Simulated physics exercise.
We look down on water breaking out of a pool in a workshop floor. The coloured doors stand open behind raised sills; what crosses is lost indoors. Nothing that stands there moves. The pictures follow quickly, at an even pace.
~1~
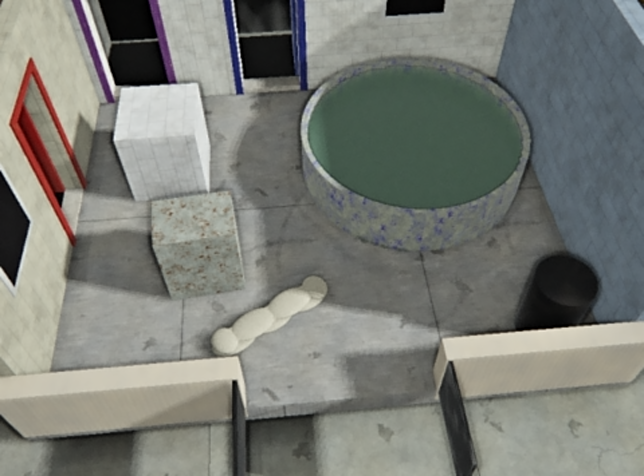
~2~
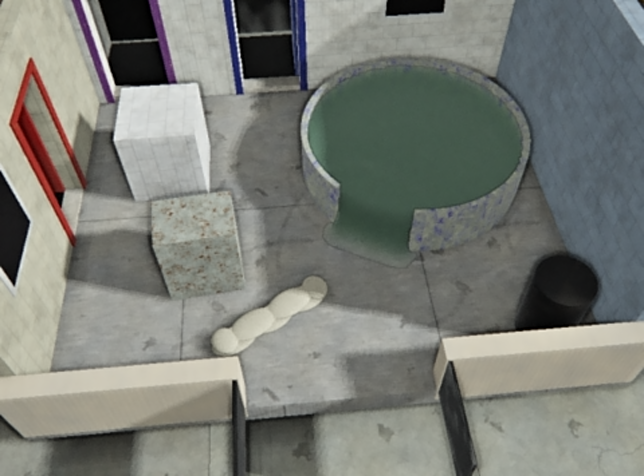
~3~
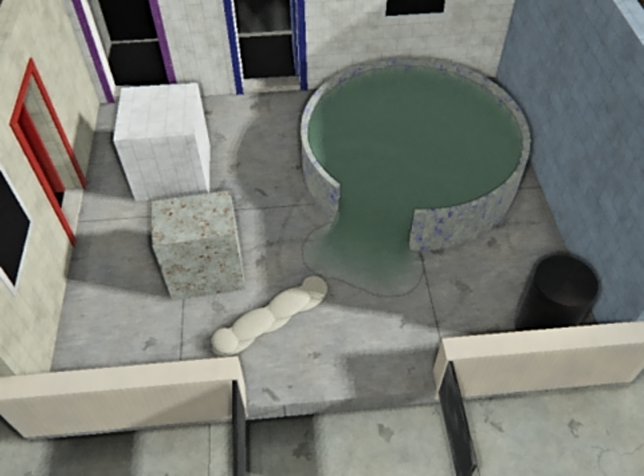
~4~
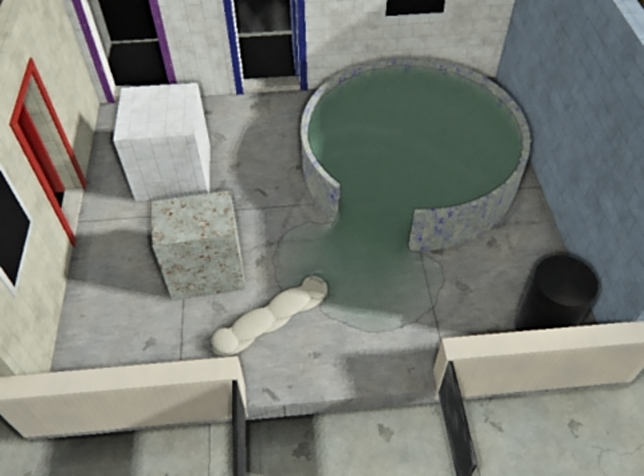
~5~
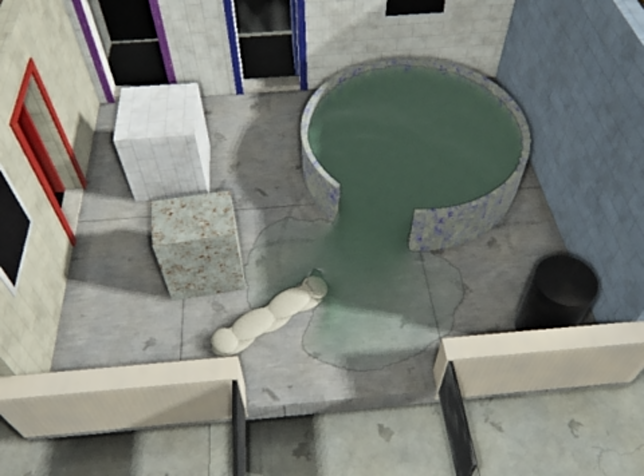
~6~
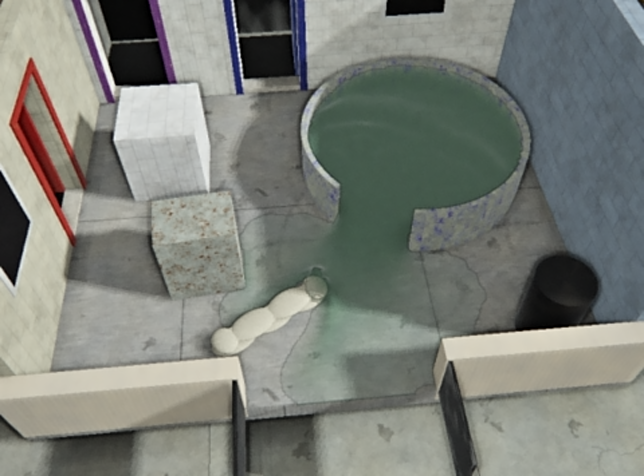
Green water sits still in a round stone pool until a gap opens in its front wall. The water pours out through the gap and spreads across the grey floor, reaching the pale twisted roll, then thins and fans out around it and toward the low cream walls in front.
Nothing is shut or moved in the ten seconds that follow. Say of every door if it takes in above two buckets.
The blue door stays under that; the purple door stays under that; the red door stays under that.
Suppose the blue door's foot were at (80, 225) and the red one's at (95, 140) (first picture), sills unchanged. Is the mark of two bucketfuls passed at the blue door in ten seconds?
One by one: Blue door keeps below it.
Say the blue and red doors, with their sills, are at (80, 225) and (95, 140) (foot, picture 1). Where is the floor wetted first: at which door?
It is the one in blue.
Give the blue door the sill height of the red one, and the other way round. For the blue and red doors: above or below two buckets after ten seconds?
In short: The blue door is over; the red door holds.
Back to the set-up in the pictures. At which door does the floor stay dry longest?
The one in purple.
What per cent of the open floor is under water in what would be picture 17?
Some 45 per cent.
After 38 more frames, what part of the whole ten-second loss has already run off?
Some 70 per cent.
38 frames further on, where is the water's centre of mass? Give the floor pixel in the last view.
At about (350, 198).
A moment on, water covers 30 % of the floor; the blue door not reached, the purple door not reached, the red door not reached.
Next, water covers 45 % of the floor; the blue door not reached, the purple door not reached, the red door not reached.
Then, water covers 60 % of the floor; the blue door wet at the sill, nothing in, the purple door not reached, the red door wet at the sill, nothing in.
Later, water covers 85 % of the floor; the blue door wet at the sill, nothing in, the purple door wet at the sill, nothing in, the red door under two buckets in.
In the end, water covers 95 % of the floor; the blue door under two buckets in, the purple door under two buckets in, the red door under two buckets in.
